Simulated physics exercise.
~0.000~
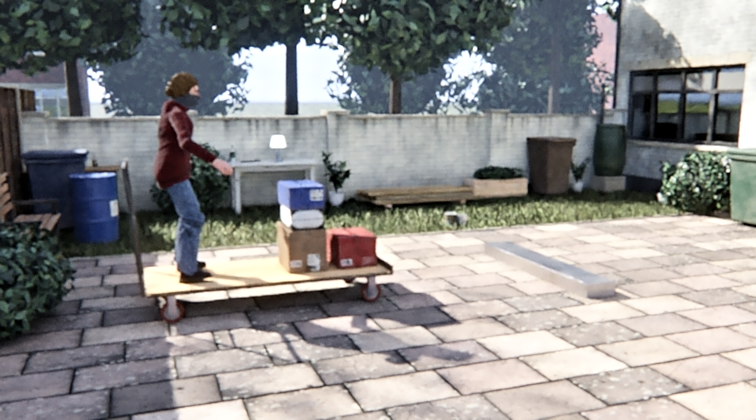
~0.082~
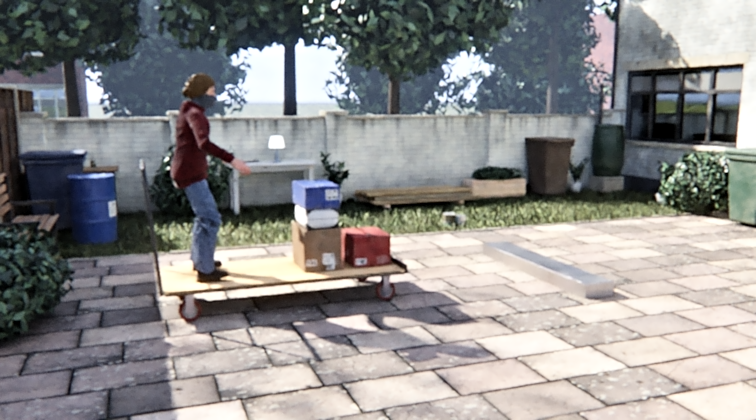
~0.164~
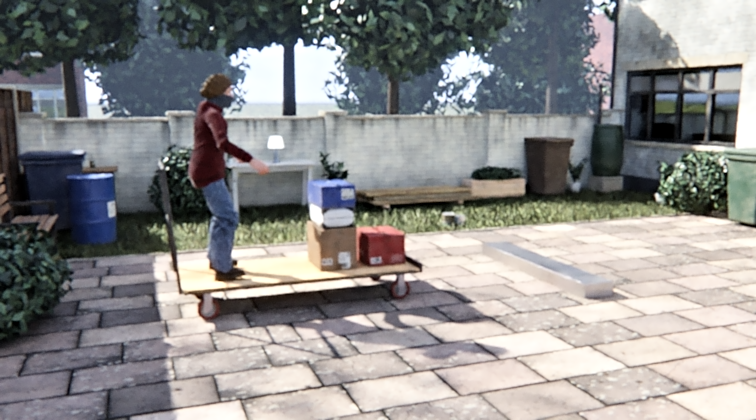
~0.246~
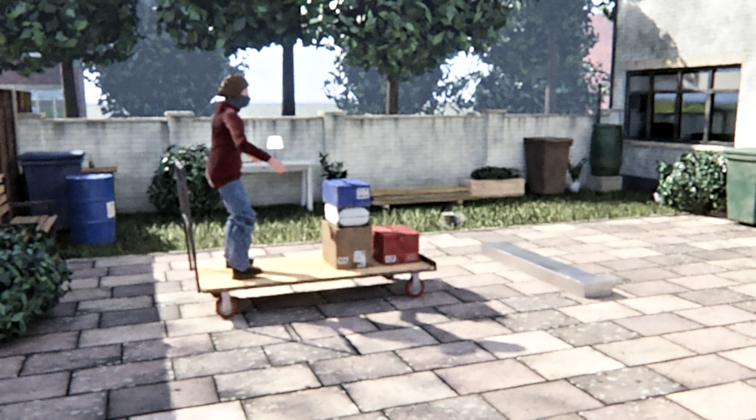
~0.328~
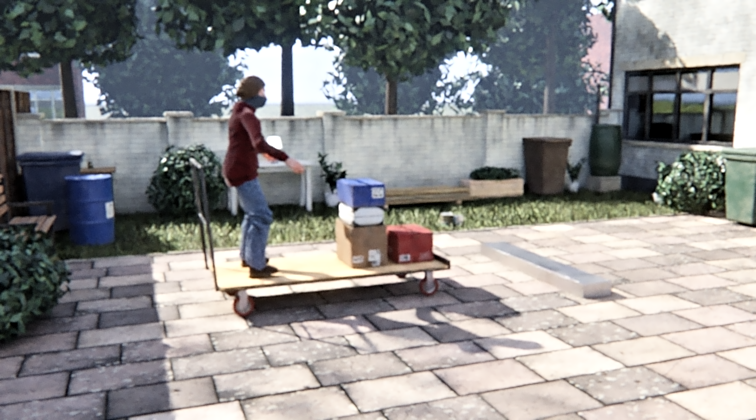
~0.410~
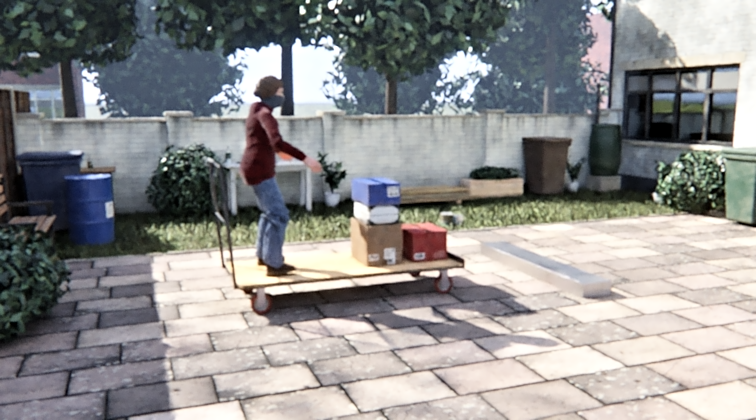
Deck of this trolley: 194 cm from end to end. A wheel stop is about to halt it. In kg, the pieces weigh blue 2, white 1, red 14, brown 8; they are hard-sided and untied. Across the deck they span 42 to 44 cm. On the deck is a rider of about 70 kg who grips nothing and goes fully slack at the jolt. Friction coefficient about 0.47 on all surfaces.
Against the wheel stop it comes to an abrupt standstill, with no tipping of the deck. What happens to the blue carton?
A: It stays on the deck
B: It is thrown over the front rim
Answer: B.
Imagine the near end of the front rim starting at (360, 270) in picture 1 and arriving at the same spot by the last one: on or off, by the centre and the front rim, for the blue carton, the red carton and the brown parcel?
That way, blue goes off, red remains on, brown remains on.
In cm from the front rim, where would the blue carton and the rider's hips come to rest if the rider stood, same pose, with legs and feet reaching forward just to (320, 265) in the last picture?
The blue item goes over by 80 cm, but the hips stay 110 cm behind the front rim.
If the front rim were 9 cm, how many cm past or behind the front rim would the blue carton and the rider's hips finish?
Rest positions from the front rim: Blue 70 cm past; hips 130 cm behind.
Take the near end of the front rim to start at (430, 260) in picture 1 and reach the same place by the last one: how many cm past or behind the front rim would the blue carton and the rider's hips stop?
Blue: 50 cm behind; hips: 140 cm behind.
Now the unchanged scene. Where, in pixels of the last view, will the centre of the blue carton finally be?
Roughly at (599, 257).
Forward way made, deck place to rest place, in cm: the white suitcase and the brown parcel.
Shift, cm - white: 45; brown: 15.
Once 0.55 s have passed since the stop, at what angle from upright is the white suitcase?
Some 90°.
Impact comes at 0.96 s.
After 1.21 s the blue carton is 35 cm behind the rim, tilted 15°, near (504, 184) in the last picture's view.
After 1.51 s the blue carton is 1 cm past the rim, tilted 105°, near (536, 204) in the last picture's view.
After 1.96 s the blue carton is 59 cm past the rim, tilted 30°, near (583, 249) in the last picture's view.
Final state at 3.9 s, past the rim, blue carton; behind it, white suitcase, red carton, brown parcel and the rider's hips.
